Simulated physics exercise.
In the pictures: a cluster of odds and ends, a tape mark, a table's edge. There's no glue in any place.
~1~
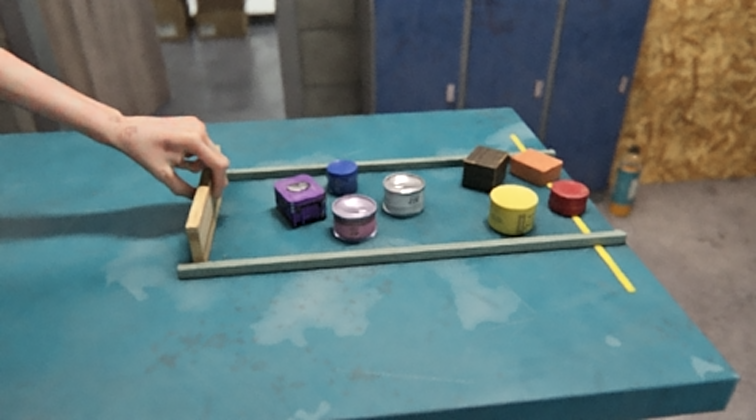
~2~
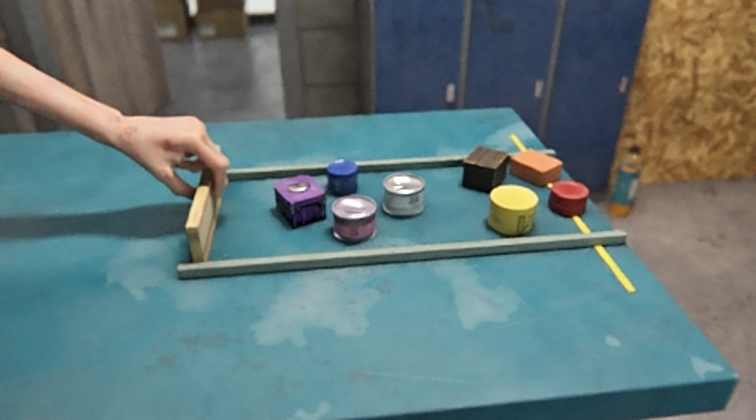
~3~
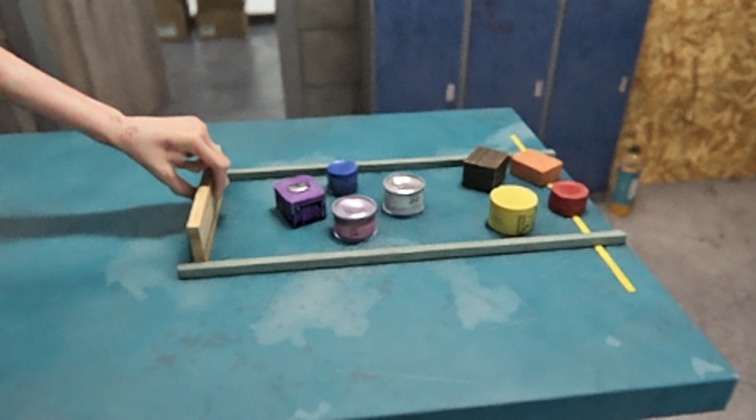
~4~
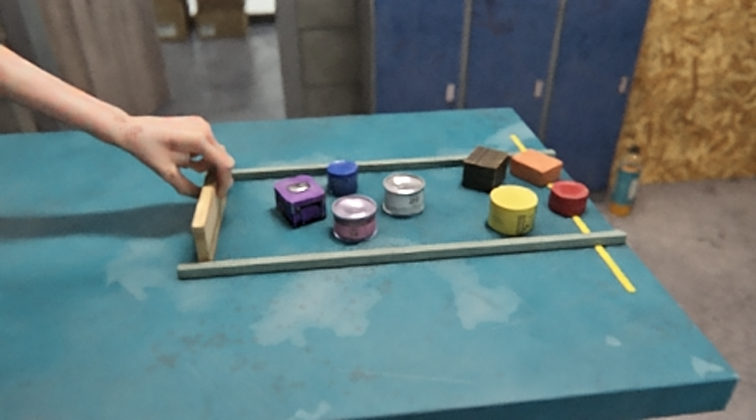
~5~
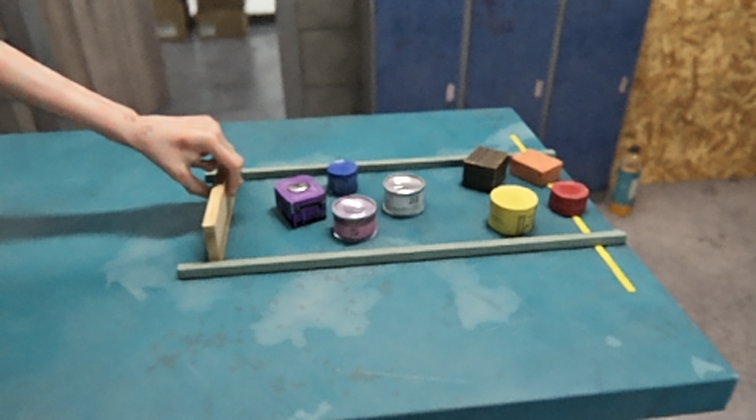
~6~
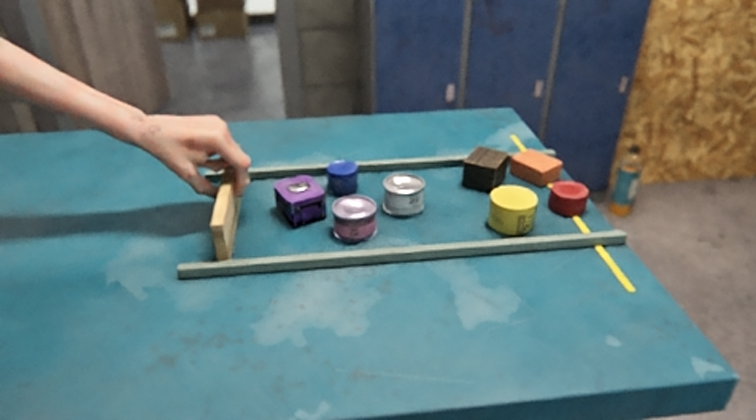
A hand at the left, gripping an upright wooden board between two pale rails, stays nearly still at first, then slides it a short way right toward a purple case, touching nothing. Blue and white tins, a pinkish tin, a black block, a yellow tub, an orange block and a red lid sit motionless near yellow tape. The steady, raised view shows a worn teal table before blue lockers.
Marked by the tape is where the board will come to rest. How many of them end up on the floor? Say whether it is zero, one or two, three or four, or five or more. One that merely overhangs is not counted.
The number that tip off is going to be more than four.
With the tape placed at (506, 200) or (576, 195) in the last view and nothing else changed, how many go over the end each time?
You'd find 1 and then 8 on the floor.
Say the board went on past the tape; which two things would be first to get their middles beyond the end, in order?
First the red lid, and second the orange block.
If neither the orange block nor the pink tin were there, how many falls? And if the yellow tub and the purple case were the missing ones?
You'd count 3 the first time and 3 the second time.
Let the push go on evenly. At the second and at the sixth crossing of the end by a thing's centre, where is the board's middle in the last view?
At (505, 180) for the second, at (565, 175) for the sixth.
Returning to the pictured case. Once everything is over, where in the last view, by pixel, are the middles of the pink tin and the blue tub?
Answer: First (597, 204), after that (558, 164).
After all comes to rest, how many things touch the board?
3 in contact.
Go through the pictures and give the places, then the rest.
The first frame shows red lid (568, 198); orange block (536, 168); yellow tub (512, 210); board (208, 201); tape (559, 196).
The second frame shows orange block (536, 168); purple case (300, 200).
The third frame shows yellow tub (512, 210); white tin (404, 195).
The fourth frame shows red lid (568, 198); blue tub (343, 178).
The fifth frame shows orange block (536, 168); black block (485, 169).
The sixth frame shows red lid (568, 198); orange block (536, 168); yellow tub (512, 210); board (230, 199); tape (559, 196).
Early on, none off yet; red lid at rest near (568, 198); orange block at rest near (536, 168); yellow tub at rest near (512, 210).
Finally, the number that fall off is five or more; lost, white tin, black block, yellow tub, orange block and red lid.
